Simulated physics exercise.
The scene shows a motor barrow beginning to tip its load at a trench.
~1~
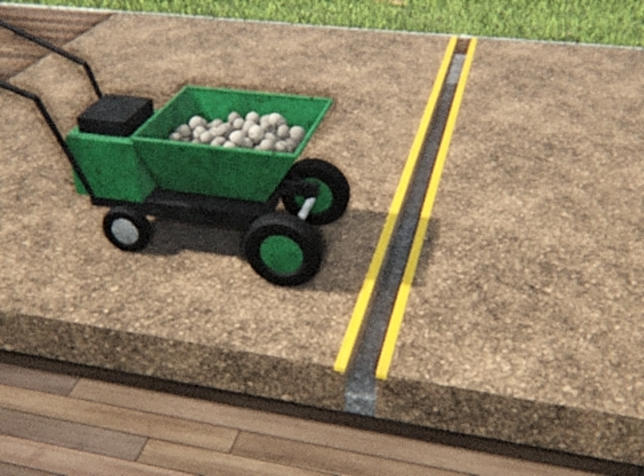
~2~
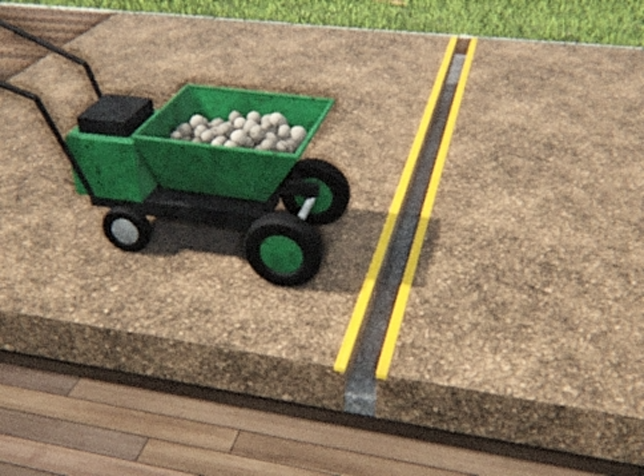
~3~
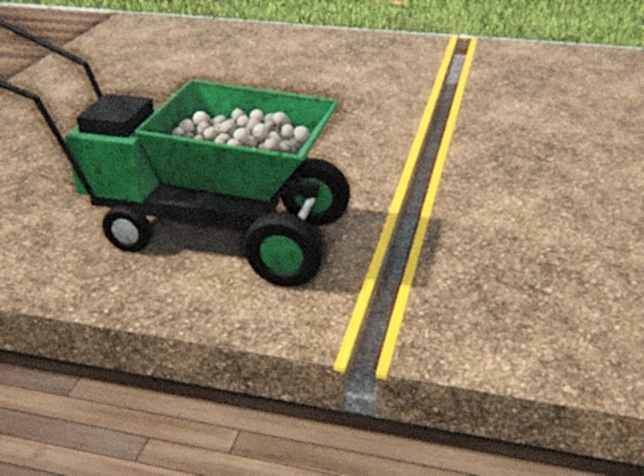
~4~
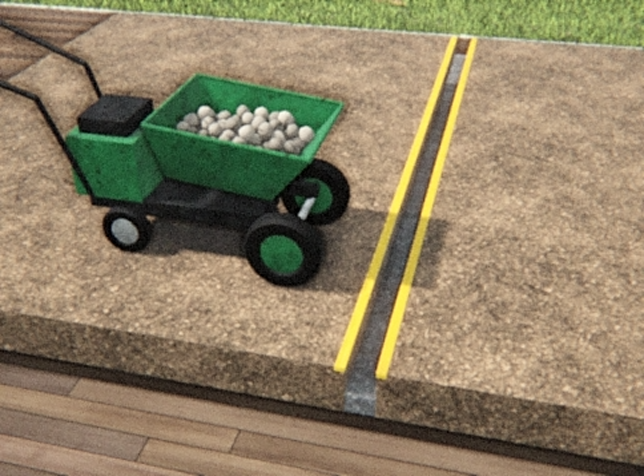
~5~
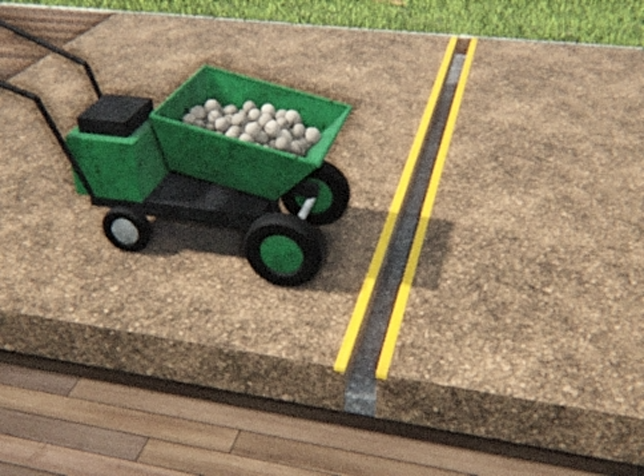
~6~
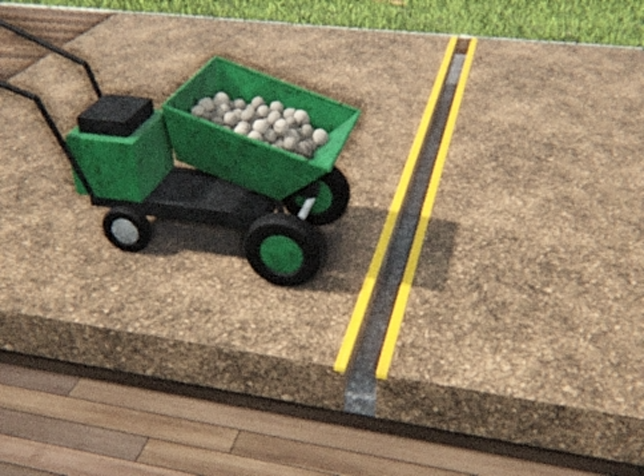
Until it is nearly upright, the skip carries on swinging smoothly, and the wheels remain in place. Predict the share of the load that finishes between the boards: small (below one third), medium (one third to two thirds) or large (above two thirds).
The share is small, below one third.
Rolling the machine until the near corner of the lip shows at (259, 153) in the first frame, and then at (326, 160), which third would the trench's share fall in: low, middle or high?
Place one, one to two thirds; place two, under a third.
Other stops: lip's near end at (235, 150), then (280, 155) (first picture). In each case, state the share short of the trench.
The first spot gives roughly 20 %; the second gives roughly 0 %.
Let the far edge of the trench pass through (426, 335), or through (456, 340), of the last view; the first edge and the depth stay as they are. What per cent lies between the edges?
Near 50 % and 90 %.
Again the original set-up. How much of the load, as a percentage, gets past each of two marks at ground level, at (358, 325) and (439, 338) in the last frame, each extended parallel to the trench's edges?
I reckon some 100 per cent and some 60 per cent.
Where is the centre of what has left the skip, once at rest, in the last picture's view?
Centre at rest: Close to (461, 269).
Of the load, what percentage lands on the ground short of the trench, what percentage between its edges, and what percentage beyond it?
I get 0 % short, 10 % between and 90 % beyond.
Just after the last frame, skip tipped steeply; every one in the skip.
A moment on, skip tipped right over; the larger part in the skip; just a few in or heaped over the trench; roughly a quarter beyond it; about a tenth falling.
Further on, skip tipped right over; about a tenth in the skip; just a few in or heaped over the trench; almost all beyond it.
When it is over, skip tipped right over; about a tenth in or heaped over the trench; the larger part beyond it.
